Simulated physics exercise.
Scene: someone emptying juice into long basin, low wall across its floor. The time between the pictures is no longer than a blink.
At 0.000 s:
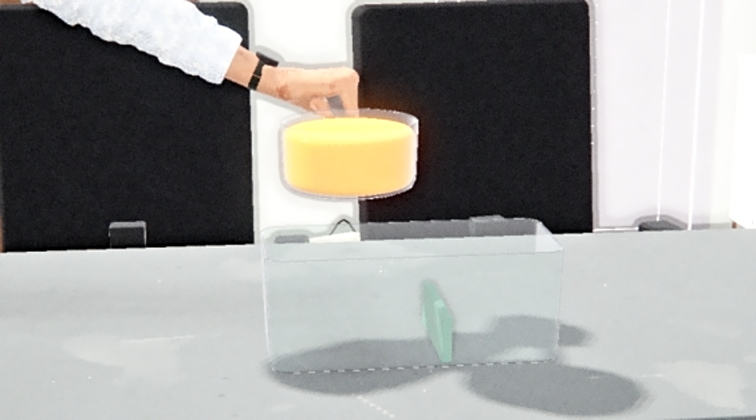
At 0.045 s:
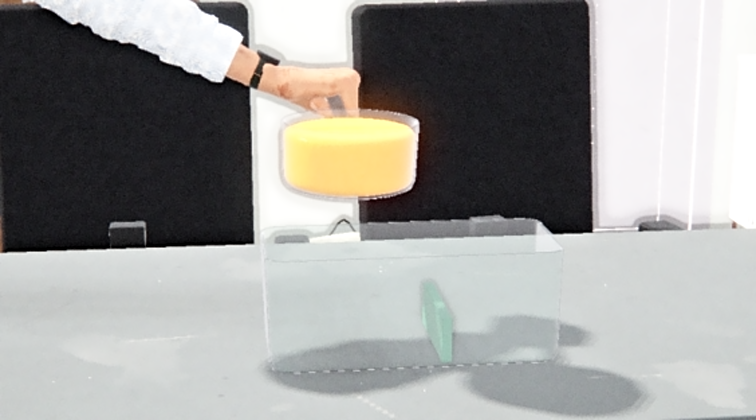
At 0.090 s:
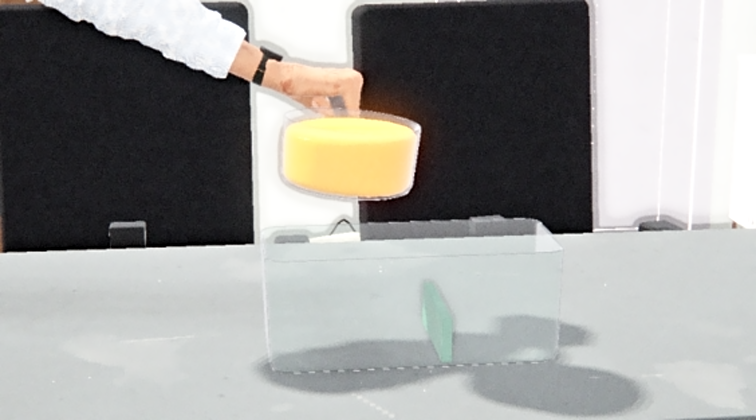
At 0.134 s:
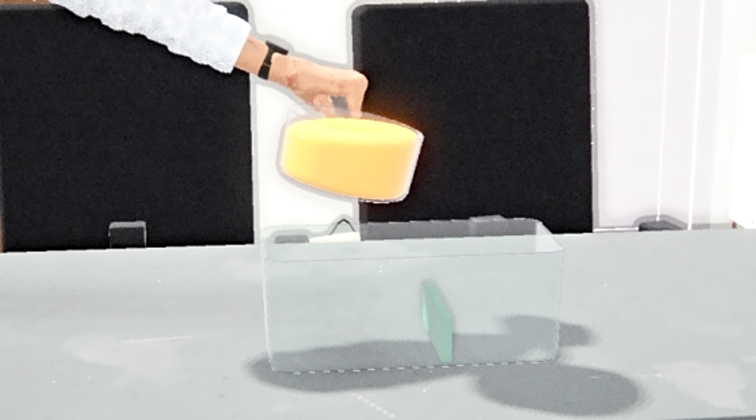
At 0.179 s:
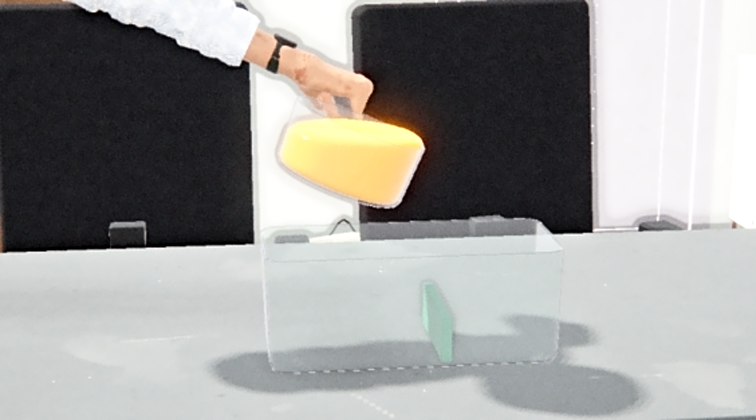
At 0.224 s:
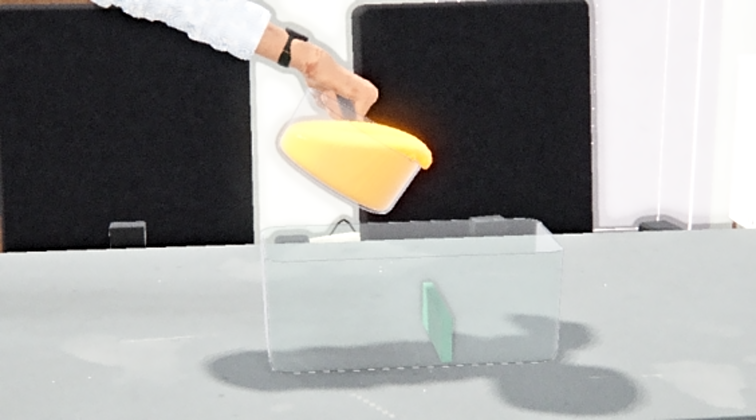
At a grey table, a hand tilting a round container of yellow liquid rightward above a clear basin, liquid beginning to cross its rim.
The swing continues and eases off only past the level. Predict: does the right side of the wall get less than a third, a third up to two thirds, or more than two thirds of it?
Short answer, the right side holds a middle share of a third to two thirds.
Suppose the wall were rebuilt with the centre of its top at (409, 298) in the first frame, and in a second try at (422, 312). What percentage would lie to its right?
Try one about 85 %, try two about 65 %.
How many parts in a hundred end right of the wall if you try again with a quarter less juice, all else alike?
Around 50 percent, more or less.
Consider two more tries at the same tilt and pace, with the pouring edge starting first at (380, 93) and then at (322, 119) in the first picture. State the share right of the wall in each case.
It comes to about 35 %, followed by about 15 %.
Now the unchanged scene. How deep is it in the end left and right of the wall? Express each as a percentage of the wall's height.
On the left roughly 30, on the right roughly 60.
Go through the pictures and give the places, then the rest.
In the first picture, tilt 0°; pouring edge (416, 121); surface from (284, 132) to (413, 129); the long basin's rim runs from (264, 246) to (550, 236); the wall's top is at (437, 301).
In the second picture, tilt 2°; pouring edge (416, 123); surface from (284, 131) to (414, 129).
In the third picture, tilt 6°; pouring edge (418, 128); surface from (286, 130) to (415, 131).
In the fourth picture, tilt 13°; pouring edge (420, 136); surface from (287, 129) to (418, 133).
In the fifth picture, tilt 22°; pouring edge (422, 148); surface from (288, 130) to (422, 141); 1 per cent is over the edge.
In the sixth picture, tilt 33°; pouring edge (421, 161); surface from (284, 131) to (410, 147); 6 per cent is over the edge.
After 0.48 s the tilt is 94° and 25 per cent is still to pour, 4 is left of the wall and 41 right of it.
After 0.67 s the tilt is 101° and 6 per cent is still to pour, 23 is left of the wall and 59 right of it.
After 0.87 s the tilt is 101° and 1 per cent is still to pour, 38 is left of the wall and 58 right of it.
After 1.08 s the tilt is 101° and 0 per cent is still to pour, 45 is left of the wall and 52 right of it.
In the end 46 per cent lies left of the wall, 52 right of it and 2 outside.
